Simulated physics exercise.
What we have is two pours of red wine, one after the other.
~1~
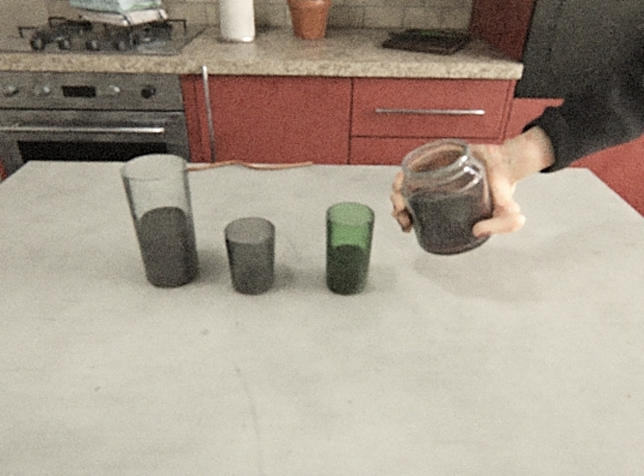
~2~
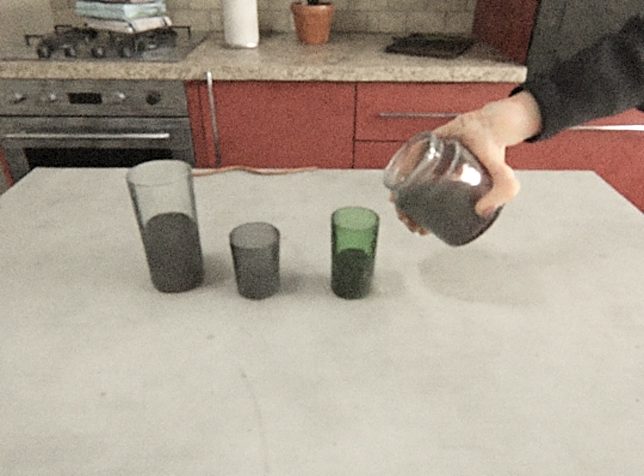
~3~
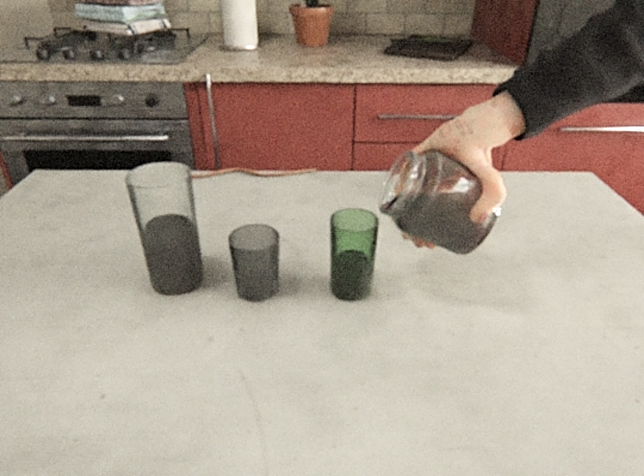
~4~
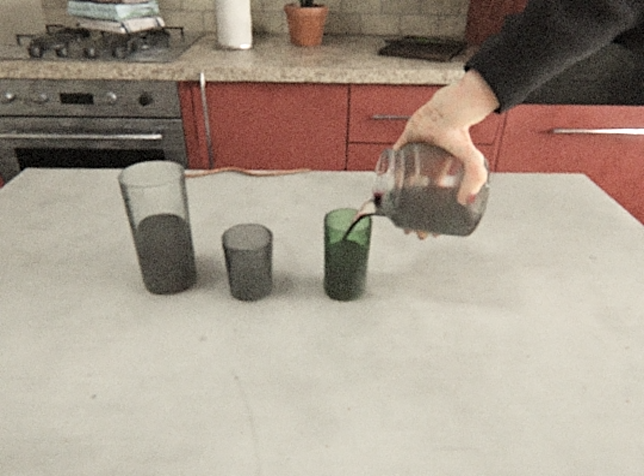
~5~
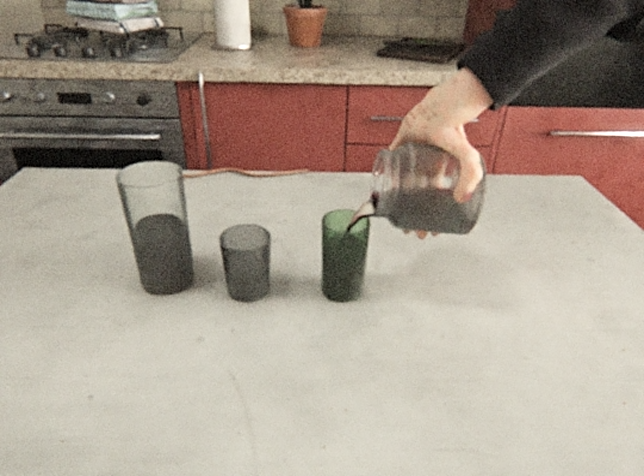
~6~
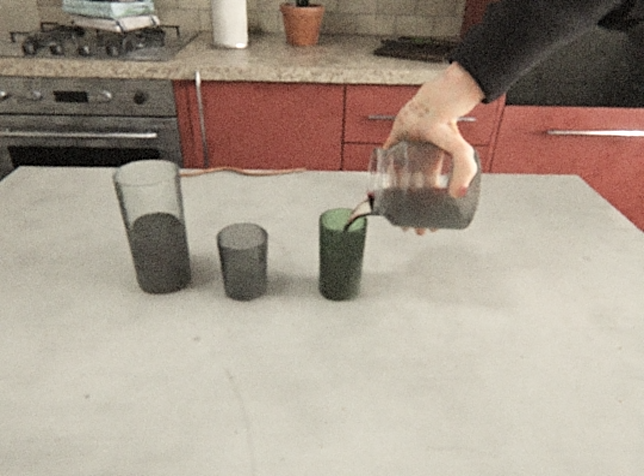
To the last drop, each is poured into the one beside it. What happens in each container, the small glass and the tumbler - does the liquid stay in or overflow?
In the small glass it overflows; in the tumbler it overflows.
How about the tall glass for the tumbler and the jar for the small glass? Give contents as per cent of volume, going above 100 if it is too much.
Roughly 140 per cent first, then roughly 120 per cent.
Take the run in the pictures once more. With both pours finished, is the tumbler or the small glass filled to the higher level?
That's the right one.
Shortly, the tumbler is full to the brim.
Then, the tumbler is full to the brim, some went over its rim.
At the finish, the small glass is full to the brim, some went over its rim; the tumbler is full to the brim, some went over its rim.
